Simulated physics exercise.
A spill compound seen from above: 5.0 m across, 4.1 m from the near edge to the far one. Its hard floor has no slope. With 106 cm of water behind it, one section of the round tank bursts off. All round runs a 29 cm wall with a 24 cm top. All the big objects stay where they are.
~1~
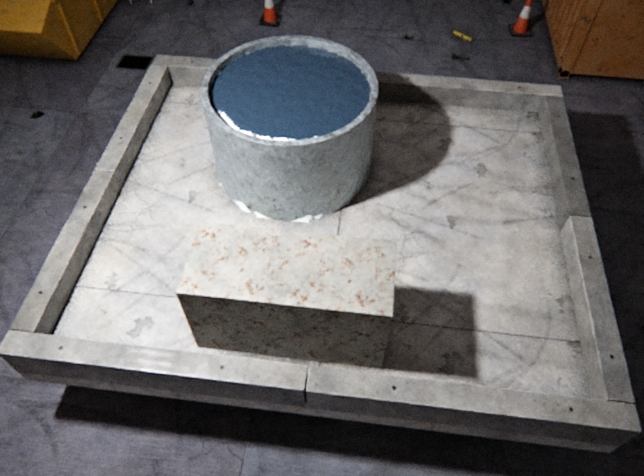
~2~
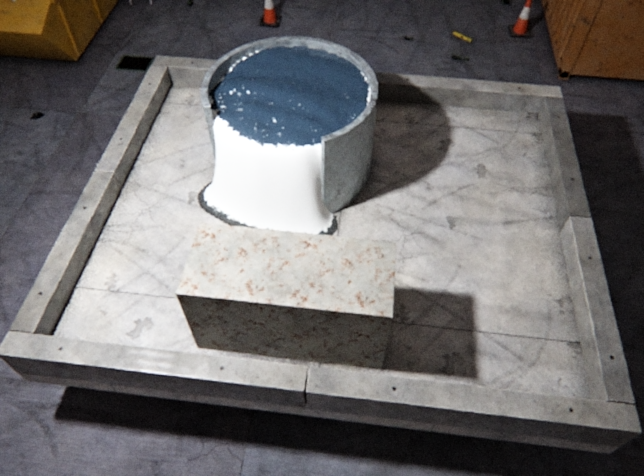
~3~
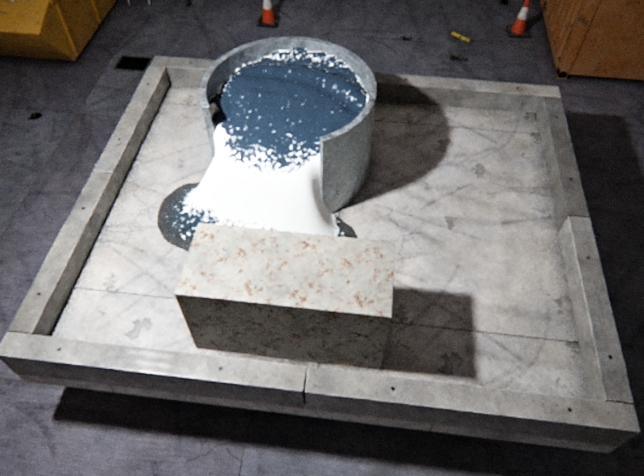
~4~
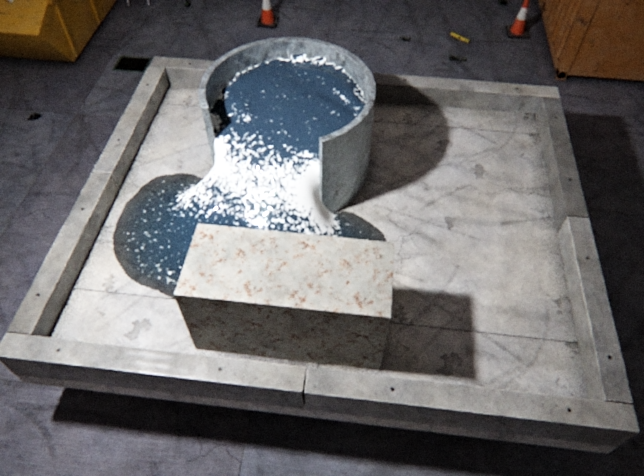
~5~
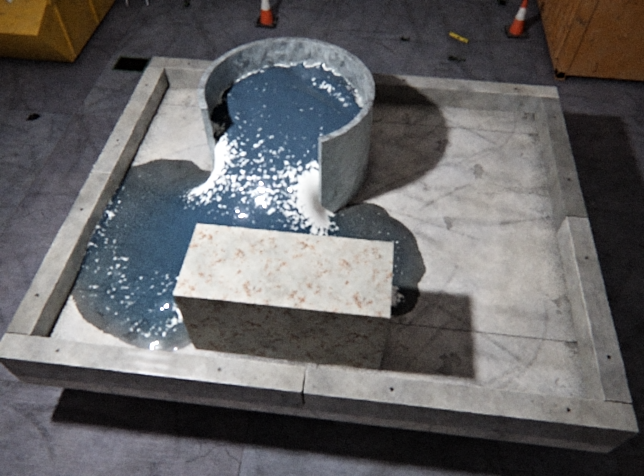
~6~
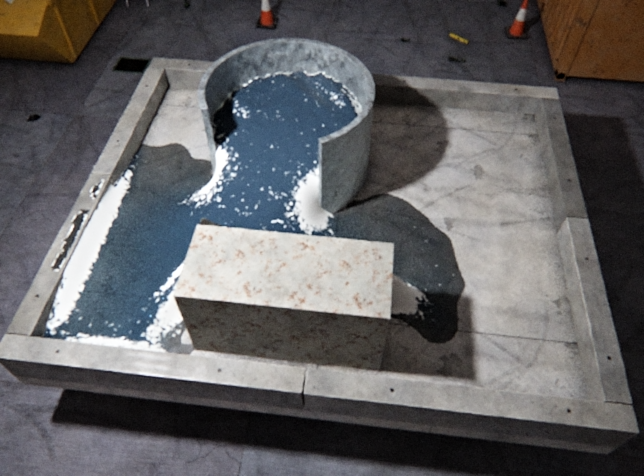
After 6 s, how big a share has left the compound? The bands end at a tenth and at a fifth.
It loses between a tenth and a fifth of the water.
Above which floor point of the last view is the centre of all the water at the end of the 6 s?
At about (335, 191).
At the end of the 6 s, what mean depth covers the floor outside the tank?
Roughly 11 cm.
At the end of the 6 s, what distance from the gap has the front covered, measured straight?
About 3.8 m.
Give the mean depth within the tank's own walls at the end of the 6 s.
About 13 cm.
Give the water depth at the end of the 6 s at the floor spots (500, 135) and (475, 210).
Roughly 17 and 9 cm, in turn.
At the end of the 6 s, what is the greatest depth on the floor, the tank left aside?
Roughly 24 cm.
A moment later water covers 35 % of the floor and is deepest (98 cm) near (45, 349); 1 % is over the wall.
Soon after water covers 45 % of the floor and is deepest (86 cm) near (45, 349); 2 % is over the wall.
Next water covers 70 % of the floor and is deepest (36 cm) near (45, 349); 11 % is over the wall.
Later on water covers 75 % of the floor and is deepest (28 cm) near (168, 91); 12 % is over the wall.
At the end water covers 75 % of the floor and is deepest (24 cm) near (454, 114); 12 % is over the wall.
